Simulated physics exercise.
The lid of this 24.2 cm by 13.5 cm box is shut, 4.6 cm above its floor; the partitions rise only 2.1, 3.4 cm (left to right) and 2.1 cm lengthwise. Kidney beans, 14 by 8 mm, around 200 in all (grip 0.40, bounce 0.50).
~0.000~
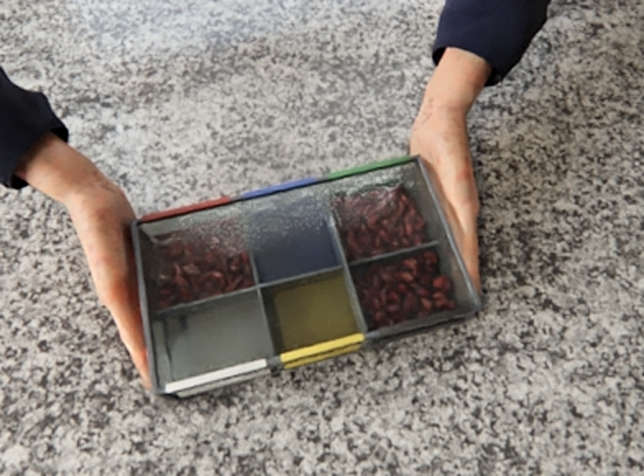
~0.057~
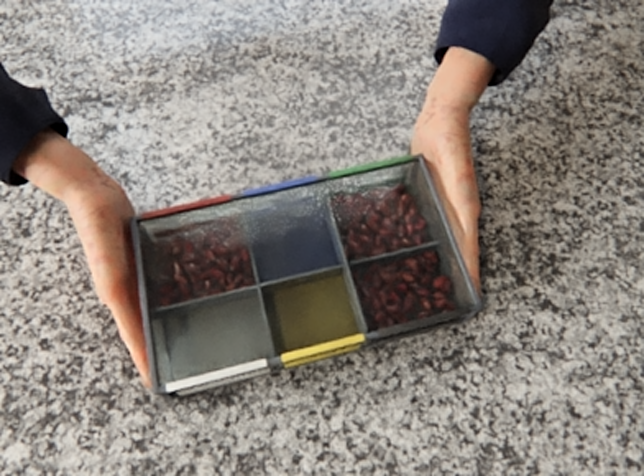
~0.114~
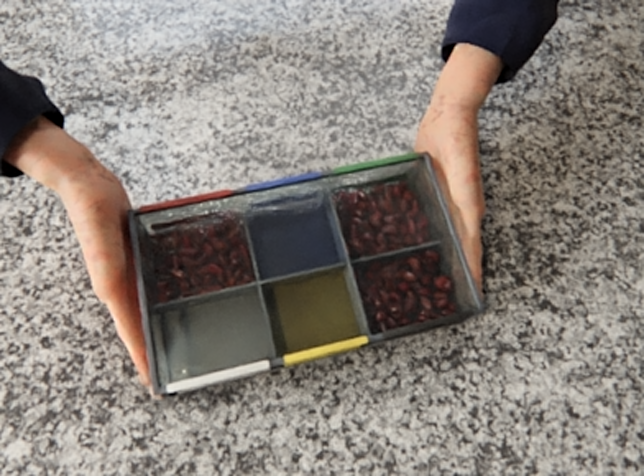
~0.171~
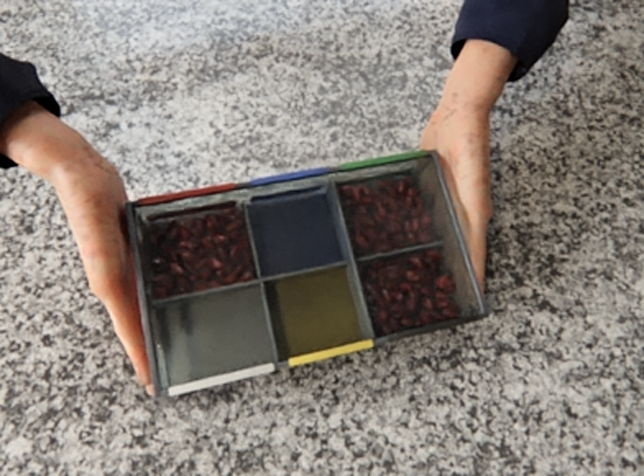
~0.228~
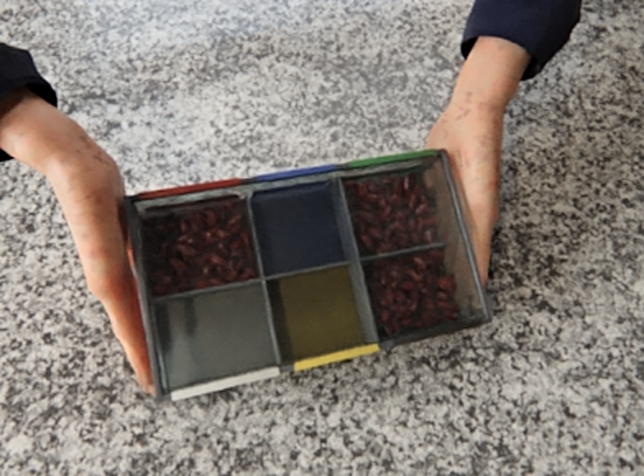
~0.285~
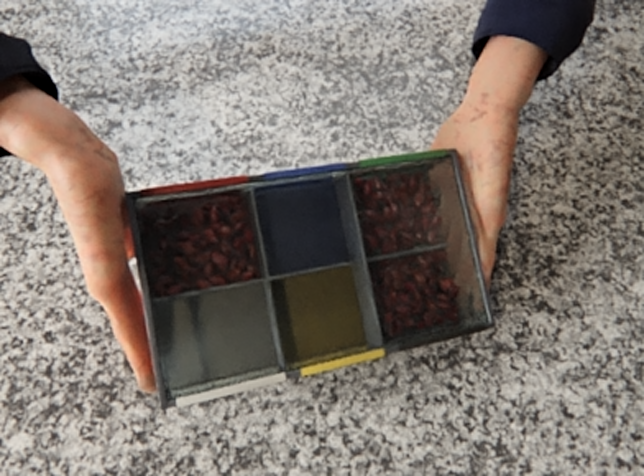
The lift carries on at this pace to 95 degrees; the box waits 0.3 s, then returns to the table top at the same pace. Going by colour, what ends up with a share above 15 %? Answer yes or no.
Red no, blue no, green no, yellow yes, white no, black yes.
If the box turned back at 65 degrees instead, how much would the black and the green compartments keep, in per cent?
Then: Black 40; green 30.
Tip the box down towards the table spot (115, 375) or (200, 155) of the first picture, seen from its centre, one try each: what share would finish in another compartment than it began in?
Some 20 and 30 per cent.
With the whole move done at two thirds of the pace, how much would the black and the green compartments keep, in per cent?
In that case black 60; green 15.
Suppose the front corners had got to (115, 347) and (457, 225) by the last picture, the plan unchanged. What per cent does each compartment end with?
Red 35, blue 5, green 55, yellow 0, white 0, black 5.
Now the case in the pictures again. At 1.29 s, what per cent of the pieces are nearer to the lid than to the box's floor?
About 60 per cent.
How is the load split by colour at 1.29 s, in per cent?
Red 5; blue 0; green 15; yellow 20; white 0; black 60.
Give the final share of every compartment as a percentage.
Red 5; blue 0; green 10; yellow 20; white 0; black 65.
After 1.29 s, tilt 95 degrees; red 5 %, green 15 %, yellow 20 %, black 60 %.
After 1.96 s, tilt 48 degrees; red 5 %, green 10 %, yellow 20 %, black 65 %.
After 2.67 s, tilt 0 degrees; red 5 %, green 10 %, yellow 20 %, black 65 %.
At rest (3.1 s), red 5 %, blue 0 %, green 10 %, yellow 20 %, white 0 %, black 65 %.
